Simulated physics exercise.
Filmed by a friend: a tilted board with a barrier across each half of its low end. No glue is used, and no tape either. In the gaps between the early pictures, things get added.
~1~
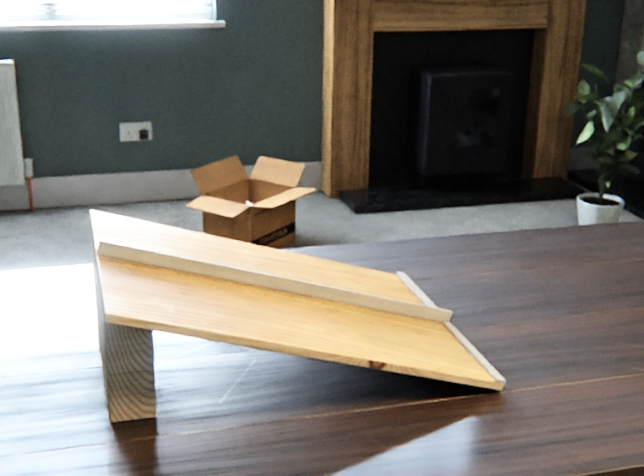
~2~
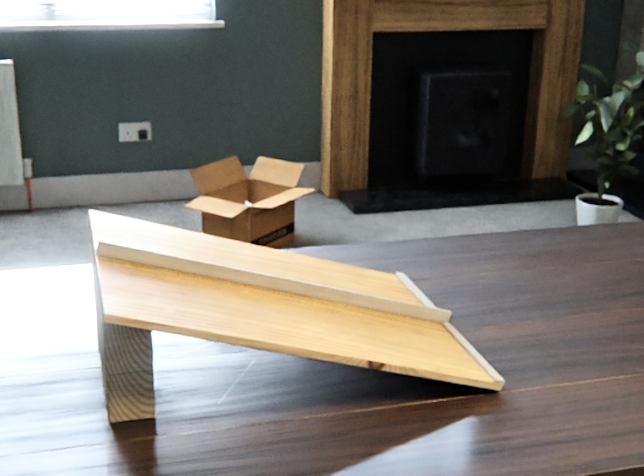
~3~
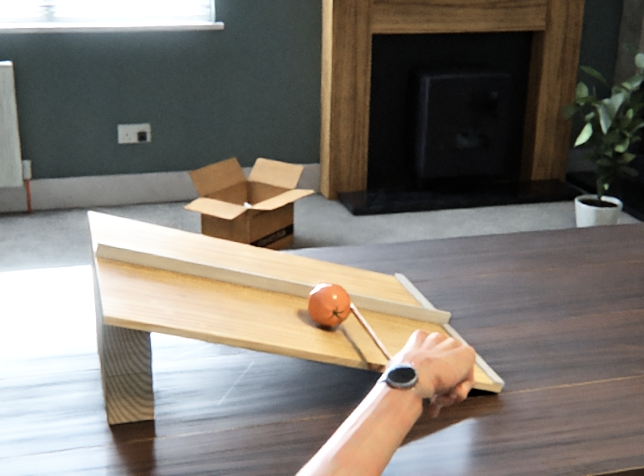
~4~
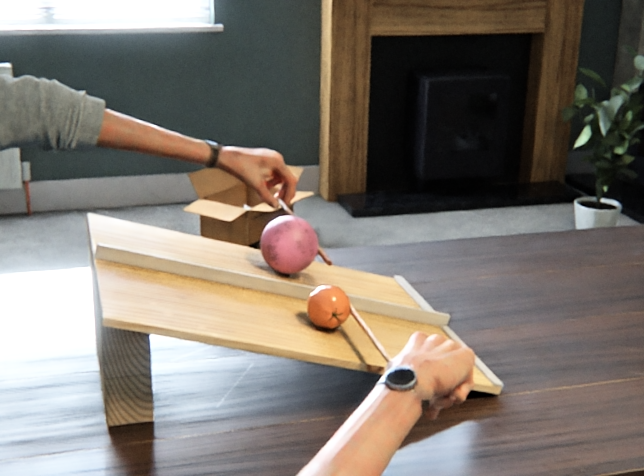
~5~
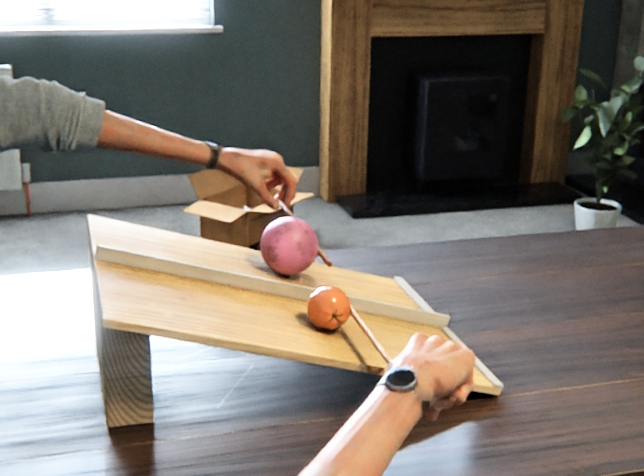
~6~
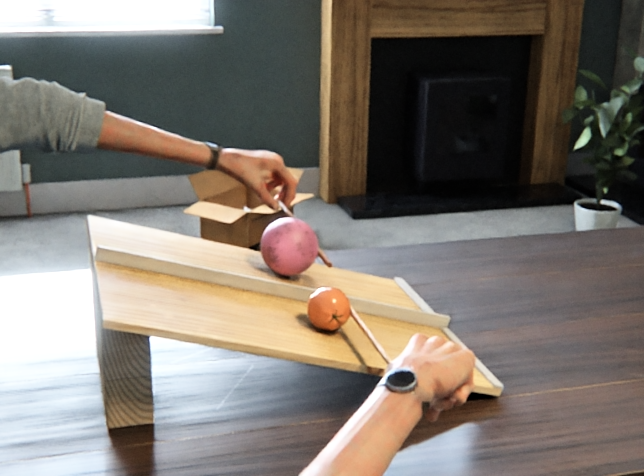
A tilted wooden board on a table, hands with sticks holding an orange tomato, then a pink ball, still on its slope.
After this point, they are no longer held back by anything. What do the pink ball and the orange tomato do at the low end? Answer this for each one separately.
Note - pink ball drops off the end; orange tomato drops off the end.
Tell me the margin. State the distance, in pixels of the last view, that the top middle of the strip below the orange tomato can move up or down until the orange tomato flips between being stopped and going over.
Up, by around 12 pixels.
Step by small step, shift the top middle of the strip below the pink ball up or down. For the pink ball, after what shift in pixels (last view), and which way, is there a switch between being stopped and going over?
12 pixels up.
Then, 0.62 s later than the last frame, pink ball off the board near (463, 283); orange tomato off the board near (520, 344).
Then, 1.16 s later than the last frame, pink ball off the board; orange tomato off the board.
When it is over, the pink ball runs past the strip; the orange tomato runs past the strip.
